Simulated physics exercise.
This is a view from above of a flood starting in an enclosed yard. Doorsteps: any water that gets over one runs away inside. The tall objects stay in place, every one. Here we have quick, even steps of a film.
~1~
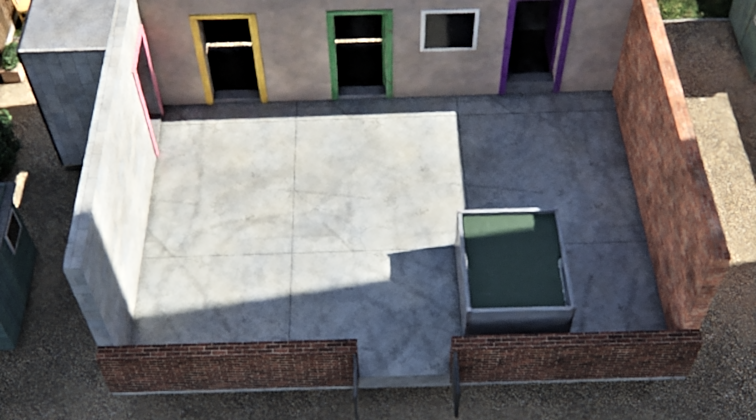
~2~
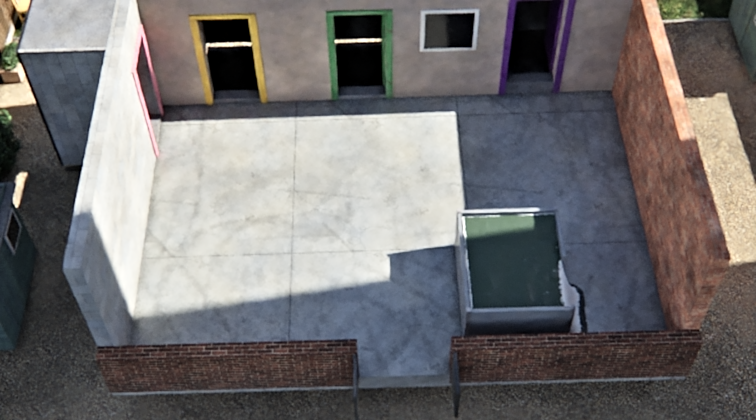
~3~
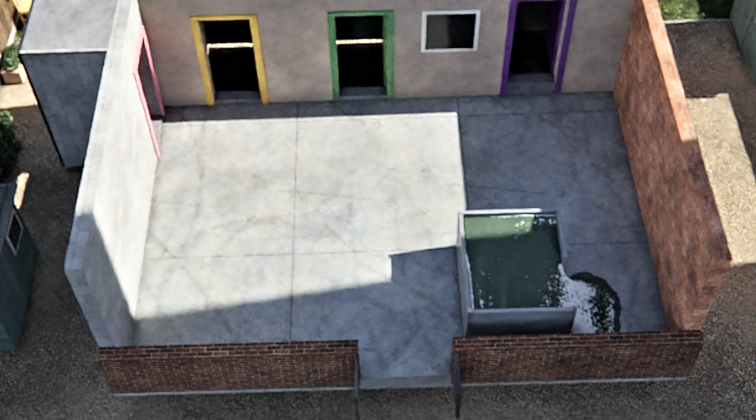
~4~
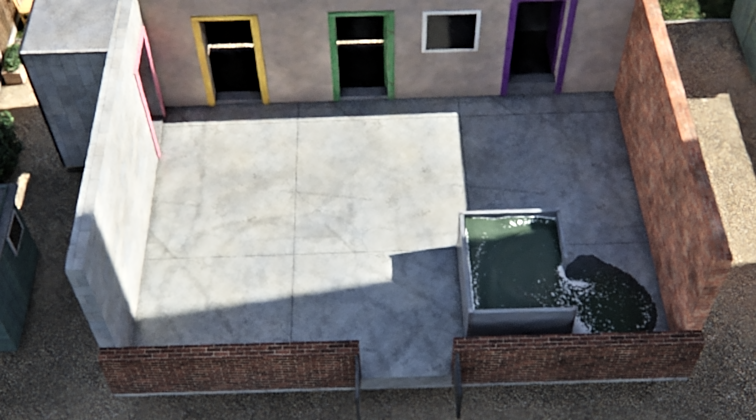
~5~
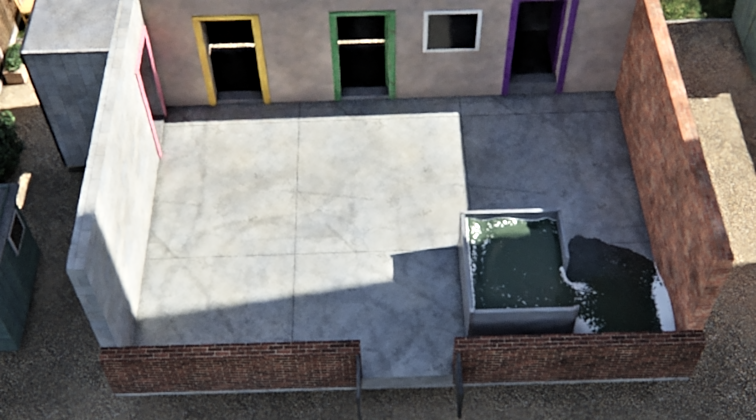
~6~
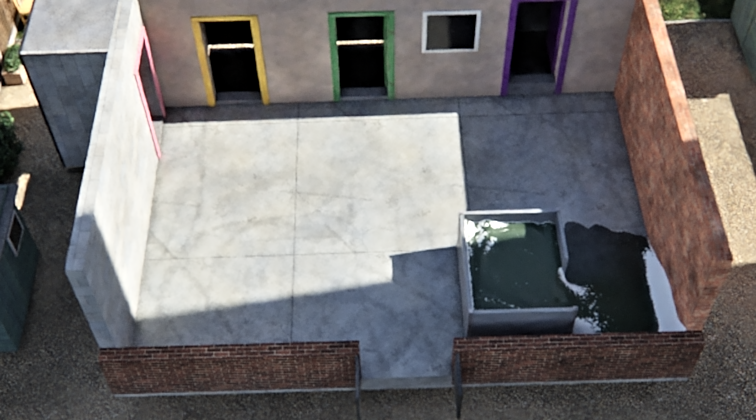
A walled concrete yard held an open tank of dark green water, which sat still at first, then poured out through the tank's right side and spread across the floor toward the brick wall.
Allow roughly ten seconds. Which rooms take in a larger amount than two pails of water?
In the end, the green door takes in no more; the purple door takes in no more; the yellow door takes in no more; the pink door takes in more.
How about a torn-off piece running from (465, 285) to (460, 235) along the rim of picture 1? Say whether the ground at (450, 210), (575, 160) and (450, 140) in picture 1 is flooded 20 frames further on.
Taken in turn they're unwetted, unwetted and unwetted.
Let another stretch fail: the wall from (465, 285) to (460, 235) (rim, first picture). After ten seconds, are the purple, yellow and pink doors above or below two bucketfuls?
Result - purple: Below the limit; yellow: Above the limit; pink: Above the limit.
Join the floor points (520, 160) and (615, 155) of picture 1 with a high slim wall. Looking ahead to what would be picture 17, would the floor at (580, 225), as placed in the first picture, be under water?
Looks like that place is swamped.
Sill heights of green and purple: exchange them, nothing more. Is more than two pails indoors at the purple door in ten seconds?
Well, the way I see it, the purple door lets through more.
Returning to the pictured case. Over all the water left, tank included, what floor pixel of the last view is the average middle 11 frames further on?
The balance point is around (565, 282).
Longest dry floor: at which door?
It's the pink one.
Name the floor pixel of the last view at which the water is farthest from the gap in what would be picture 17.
Point: (606, 94) in the last picture's pixels.
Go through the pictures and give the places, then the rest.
The first frame shows the open tank at (514, 261) is whole and still.
In the second frame, water pours out at (562, 301) and has run to a hidden place.
In the third frame, water pours out at (562, 304) and has run to (614, 299).
In the fourth frame, the front is at (653, 317), out from the gap at (563, 305).
In the fifth frame, water pours out at (564, 305) and has run to a hidden place.
In the sixth frame, the front is at (647, 243), out from the gap at (563, 305).
A moment on, water covers 10 % of the floor; the green door not reached, the purple door not reached, the yellow door not reached, the pink door not reached.
Next, water covers 20 % of the floor; the green door not reached, the purple door not reached, the yellow door not reached, the pink door not reached.
Then, water covers 40 % of the floor; the green door not reached, the purple door wet at the sill, nothing in, the yellow door not reached, the pink door not reached.
Later, water covers 70 % of the floor; the green door wet at the sill, nothing in, the purple door wet at the sill, nothing in, the yellow door wet at the sill, nothing in, the pink door under two buckets in.
In the end, water covers 85 % of the floor; the green door wet at the sill, nothing in, the purple door wet at the sill, nothing in, the yellow door wet at the sill, nothing in, the pink door far over two buckets in.
